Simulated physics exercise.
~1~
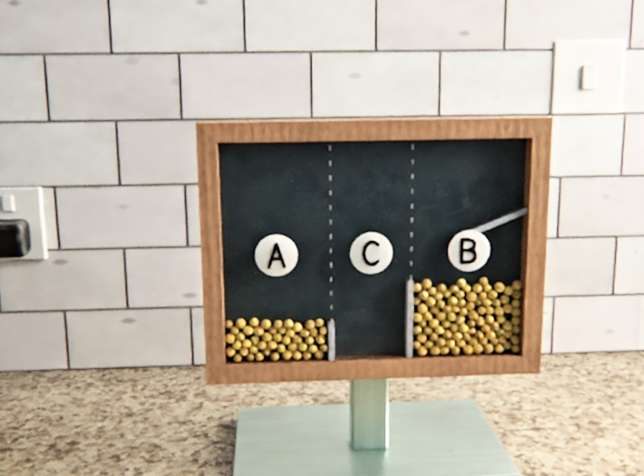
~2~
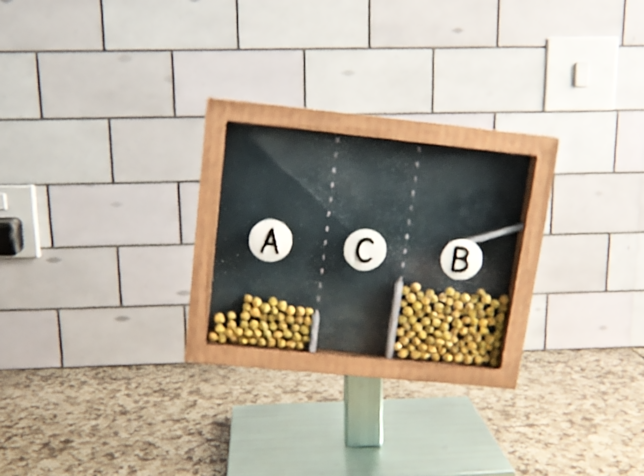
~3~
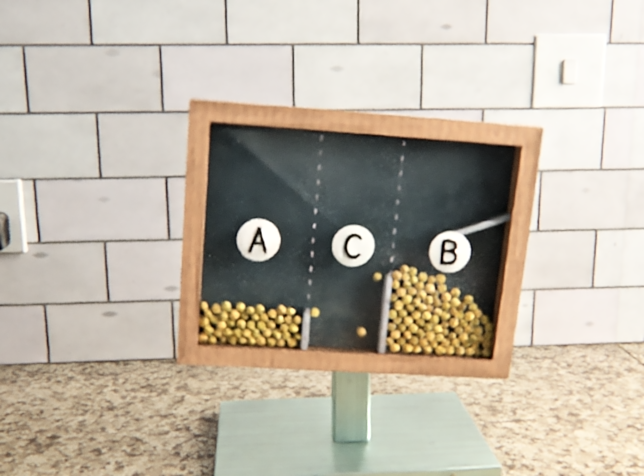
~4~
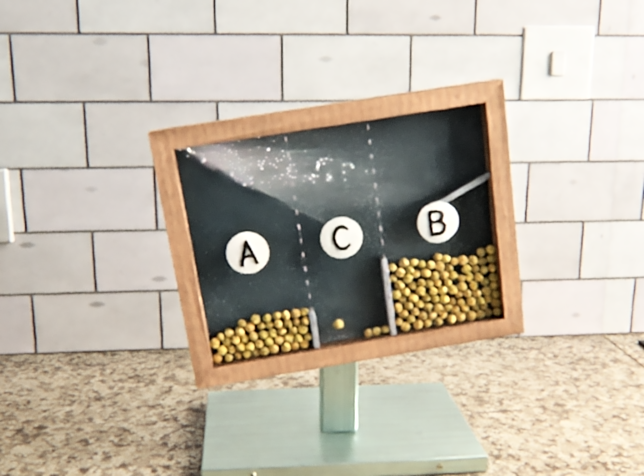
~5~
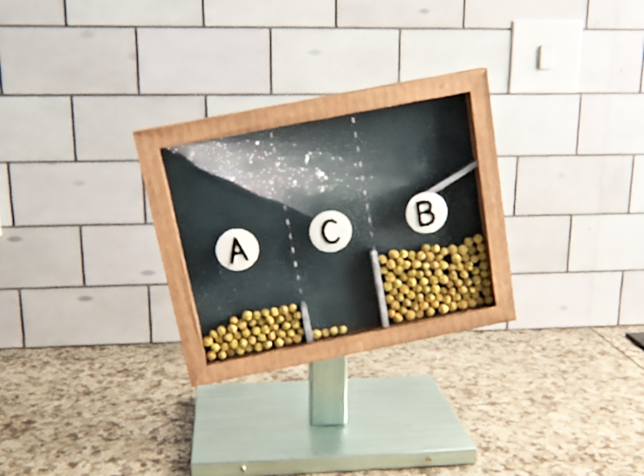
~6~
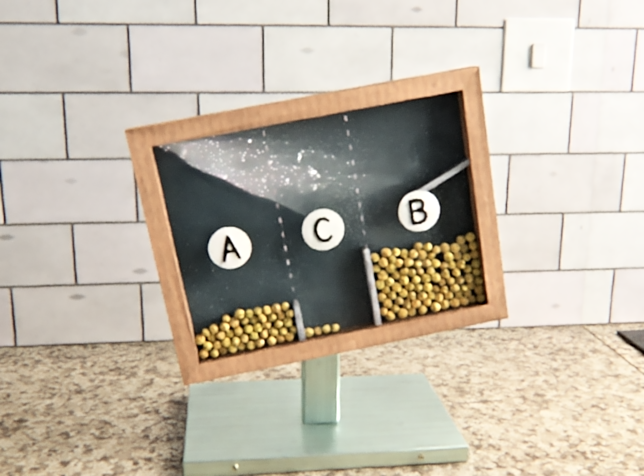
On a speckled kitchen counter, a framed case of small beads rocks clockwise, then anticlockwise, spilling a few into C, and rests tilted.
